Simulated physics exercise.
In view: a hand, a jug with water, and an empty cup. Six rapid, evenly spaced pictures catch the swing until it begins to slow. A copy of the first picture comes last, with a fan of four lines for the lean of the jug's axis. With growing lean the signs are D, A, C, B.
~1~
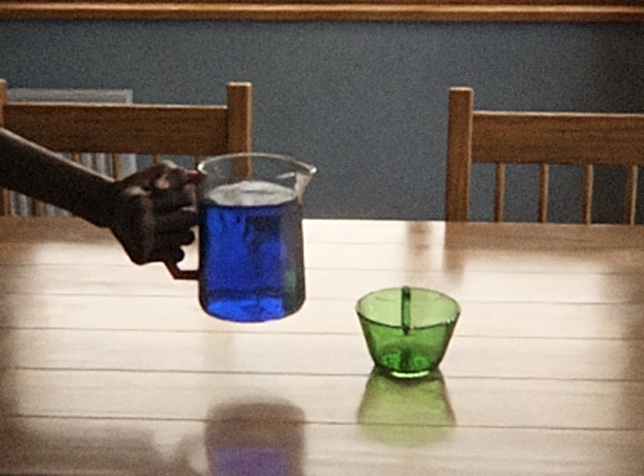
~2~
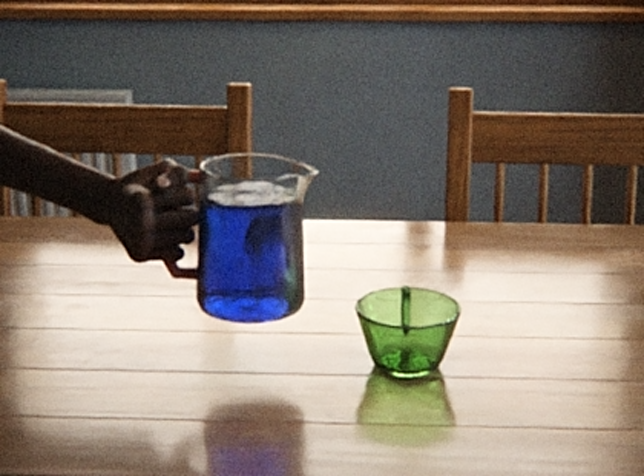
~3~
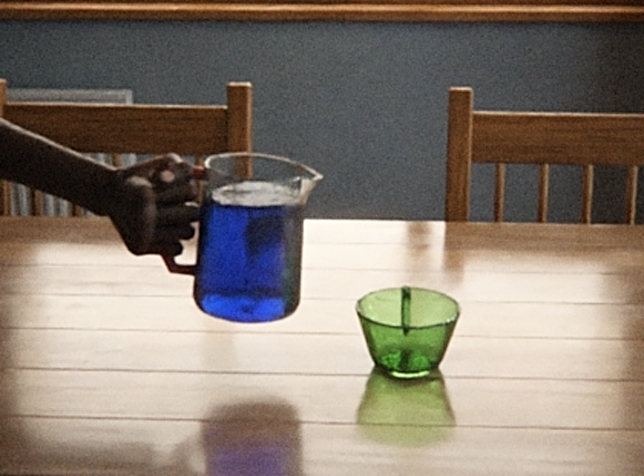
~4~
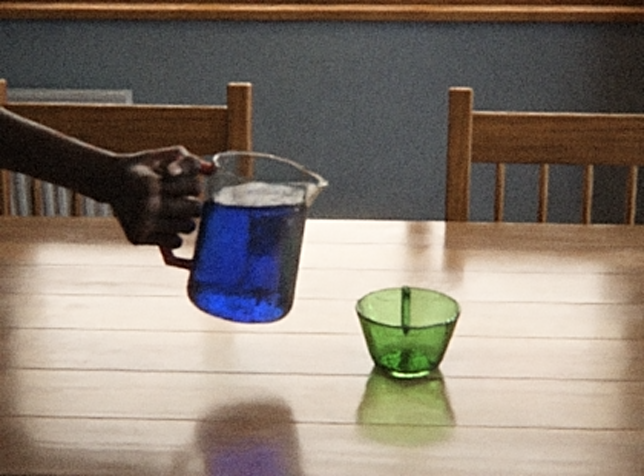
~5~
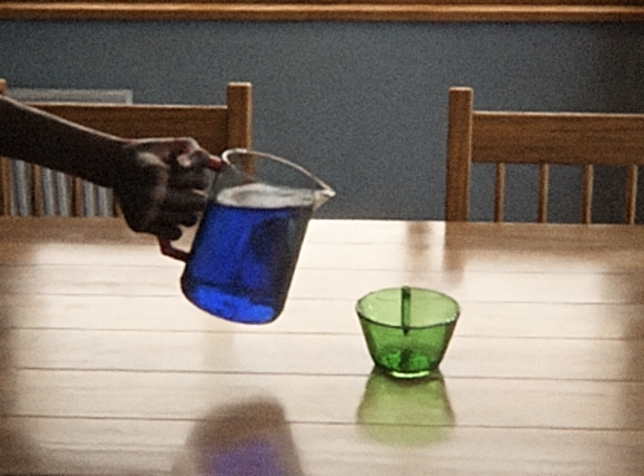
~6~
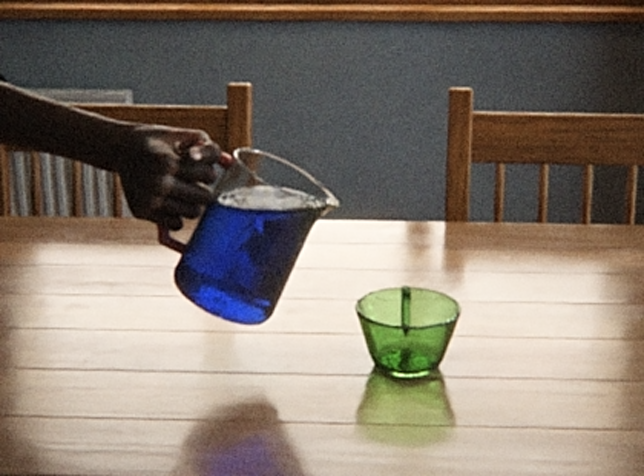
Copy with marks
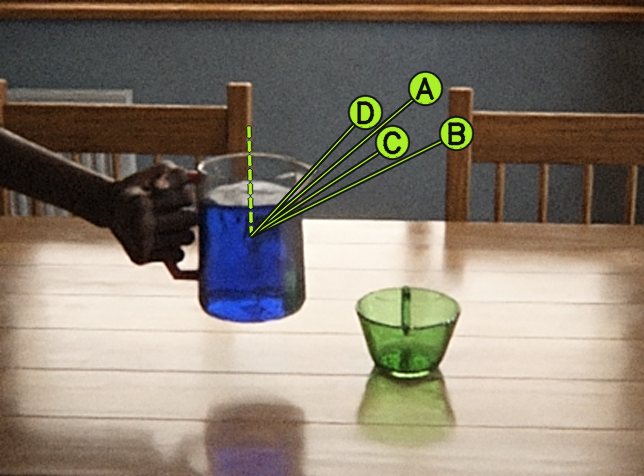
In this clip, a hand holds a clear glass jug of blue liquid above a wooden table, to the left of an empty green cup, then gradually tilts the jug to the right, with the liquid staying inside.
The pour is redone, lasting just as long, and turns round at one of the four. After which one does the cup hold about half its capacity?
C.
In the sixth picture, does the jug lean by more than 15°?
Yes, it does.
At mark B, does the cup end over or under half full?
Over half.
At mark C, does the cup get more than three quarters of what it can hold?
No.
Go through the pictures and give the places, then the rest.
The first frame shows upright, lip at (314, 170); rim of the cup round (408, 306); nothing has left yet.
The second frame shows upright, lip at (315, 172); nothing has left yet.
The third frame shows tipped about 5°, lip at (319, 176); nothing has left yet.
The fourth frame shows tipped about 11°, lip at (326, 183); nothing has left yet.
The fifth frame shows tipped about 18°, lip at (332, 193); nothing has left yet.
The sixth frame shows tipped about 26°, lip at (337, 204); nothing has left yet.
In lime, A at (413, 99); B at (441, 141); C at (378, 152); D at (354, 125).
Choosing A, the cup ends with about 31 % of what it can hold.
Choosing B, the cup ends with about 73 % of what it can hold.
Choosing C, the cup ends with about 50 % of what it can hold.
Choosing D, the cup ends with about 18 % of what it can hold.
